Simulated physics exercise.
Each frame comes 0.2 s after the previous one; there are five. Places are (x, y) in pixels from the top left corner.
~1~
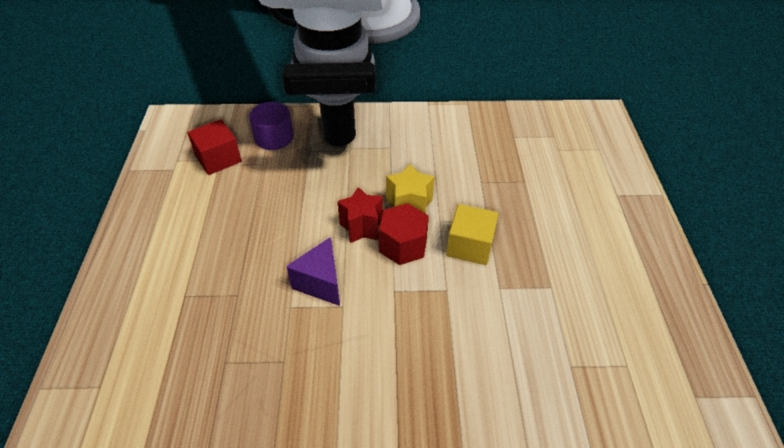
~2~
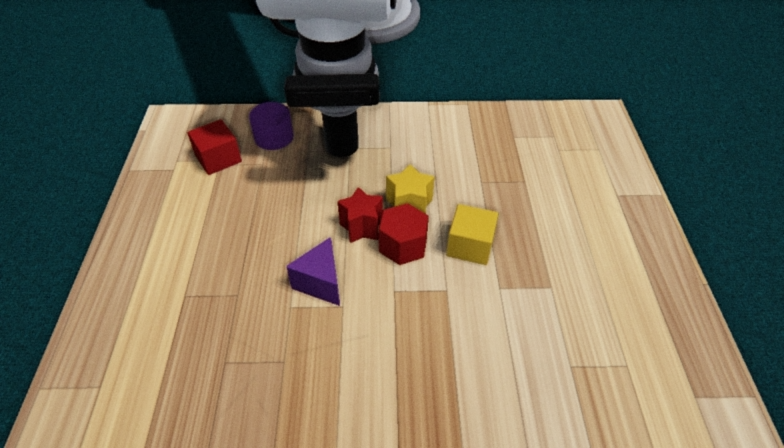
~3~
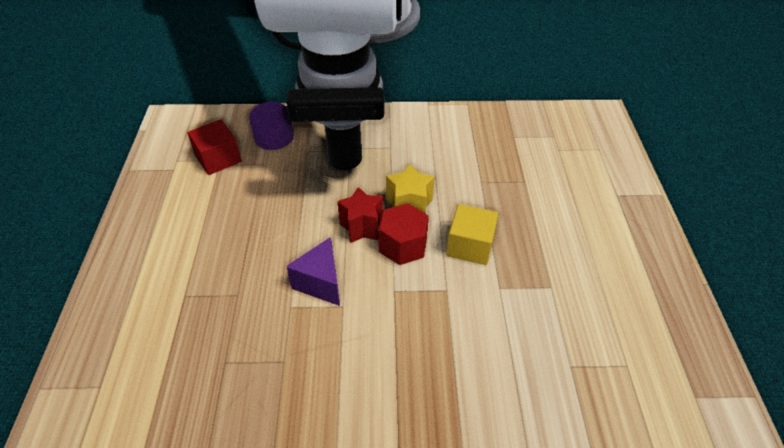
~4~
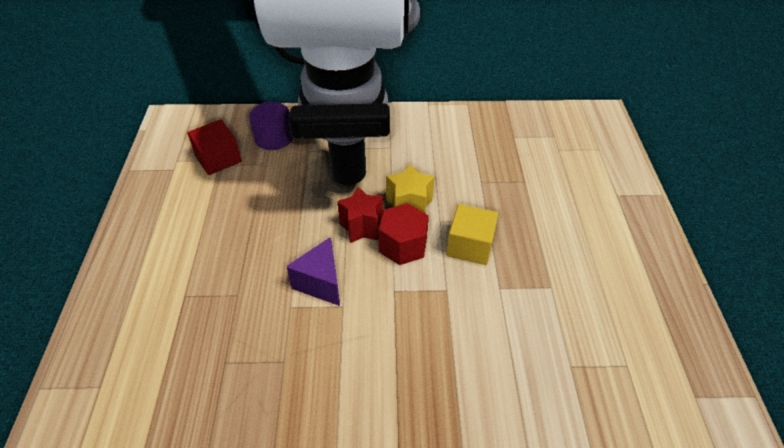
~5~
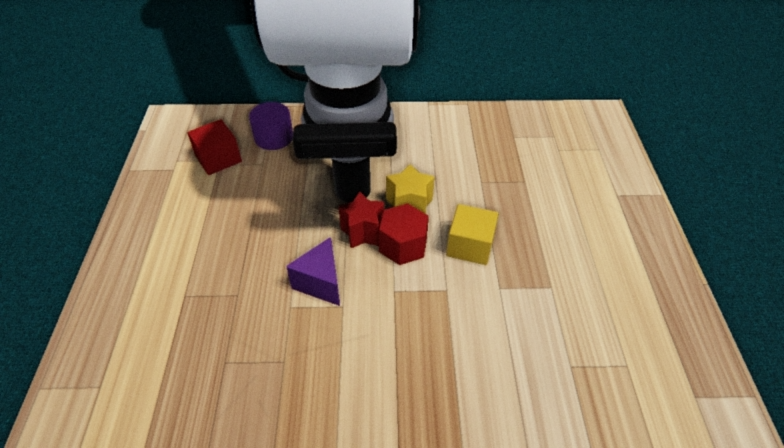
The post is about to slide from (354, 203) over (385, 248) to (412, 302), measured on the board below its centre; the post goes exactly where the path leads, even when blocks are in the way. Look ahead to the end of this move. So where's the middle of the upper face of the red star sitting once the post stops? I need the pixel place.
The spot you're after is about (367, 272) in the image.
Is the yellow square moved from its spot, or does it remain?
It is untouched.
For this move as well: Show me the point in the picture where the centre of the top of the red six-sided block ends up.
It is at (454, 261).
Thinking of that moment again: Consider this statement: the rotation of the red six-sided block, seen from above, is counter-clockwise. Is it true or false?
True
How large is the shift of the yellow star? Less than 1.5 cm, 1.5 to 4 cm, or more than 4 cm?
Distance: Less than 1.5 cm.
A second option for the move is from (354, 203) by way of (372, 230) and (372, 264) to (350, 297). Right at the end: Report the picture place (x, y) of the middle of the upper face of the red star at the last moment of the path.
Top centre: (346, 309).
The first path, step by step. One third of the way, post (375, 219); red star (367, 237), turned 45° clockwise; red six-sided block (419, 239), turned 50° anticlockwise.
Two thirds of the way, post (395, 253); red star (367, 263), turned 90° clockwise; red six-sided block (439, 254), turned 65° anticlockwise.
At the end, post (413, 290); red star (367, 272), turned 125° clockwise; red six-sided block (454, 261), turned 85° anticlockwise; yellow star in place; yellow square in place.
